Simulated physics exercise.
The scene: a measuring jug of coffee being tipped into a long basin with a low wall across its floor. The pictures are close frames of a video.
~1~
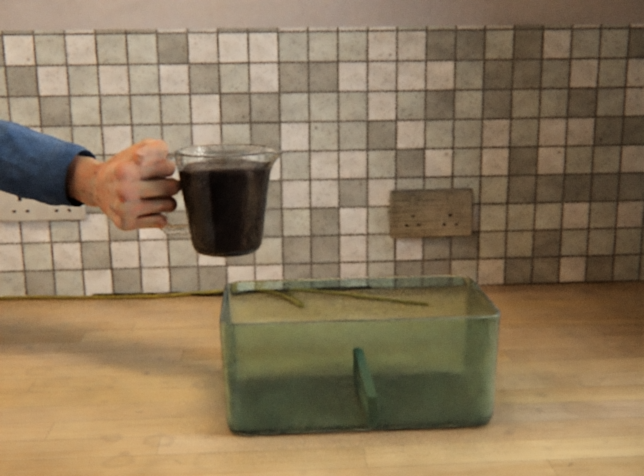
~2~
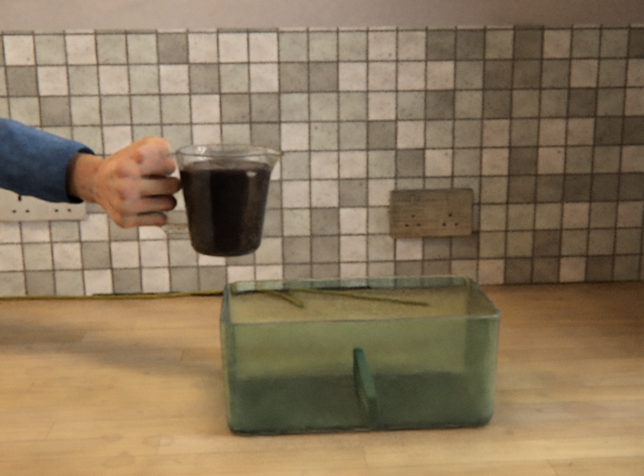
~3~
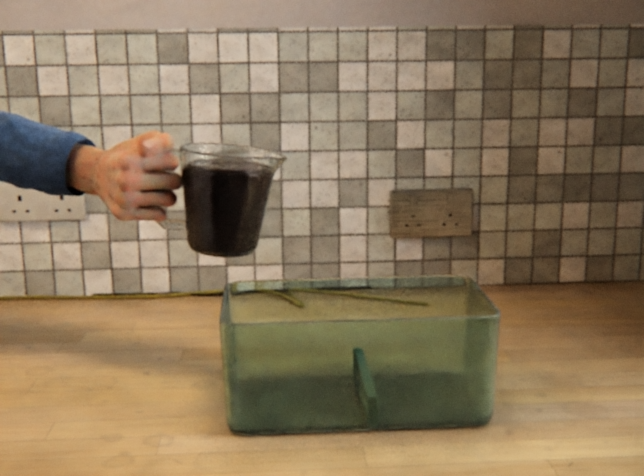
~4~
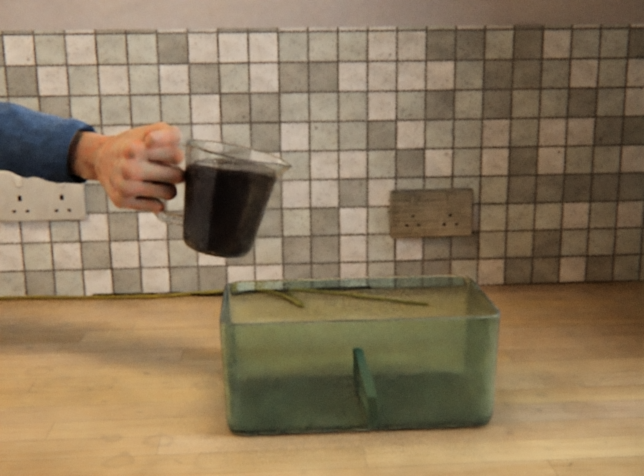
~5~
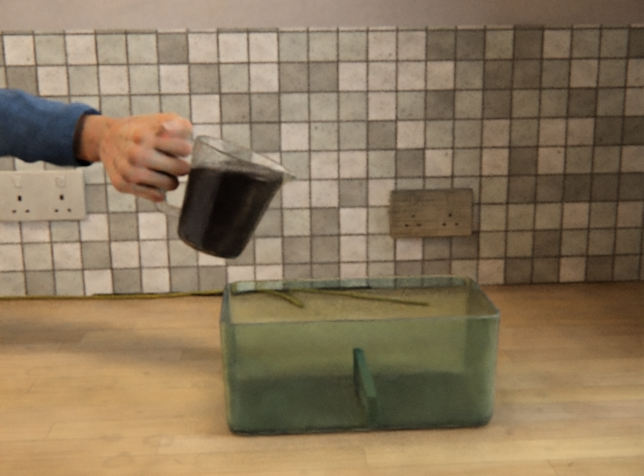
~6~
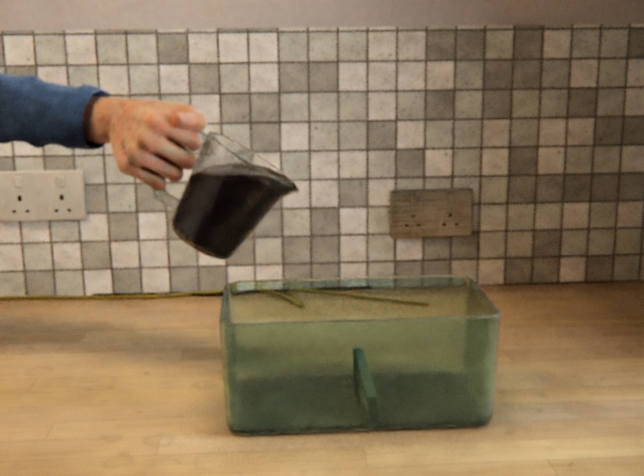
A hand tilts a glass jug of dark liquid rightward above a long green basin.
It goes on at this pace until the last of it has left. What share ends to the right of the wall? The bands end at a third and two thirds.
It comes to under a third.
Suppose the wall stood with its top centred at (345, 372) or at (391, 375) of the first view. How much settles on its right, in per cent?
Near 55 % and 10 %.
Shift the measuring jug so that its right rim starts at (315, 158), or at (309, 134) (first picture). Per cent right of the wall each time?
In turn 75 and 75 in a hundred.
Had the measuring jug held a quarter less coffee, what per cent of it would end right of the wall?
Roughly 5 in a hundred.
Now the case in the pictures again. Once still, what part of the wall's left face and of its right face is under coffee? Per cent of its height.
Left about 50, right about 10.
A moment on, the measuring jug is tipped on its side and 51 per cent is still to pour, 20 is left of the wall and 3 right of it.
Next, the measuring jug is tipped on its side and 14 per cent is still to pour, 64 is left of the wall and 8 right of it.
Then the measuring jug is tipped on its side and 2 per cent is still to pour, 82 is left of the wall and 11 right of it.
Later the measuring jug is tipped on its side and 0 per cent is still to pour, 86 is left of the wall and 12 right of it.
At rest 86 per cent lies left of the wall, 13 right of it and 2 outside.
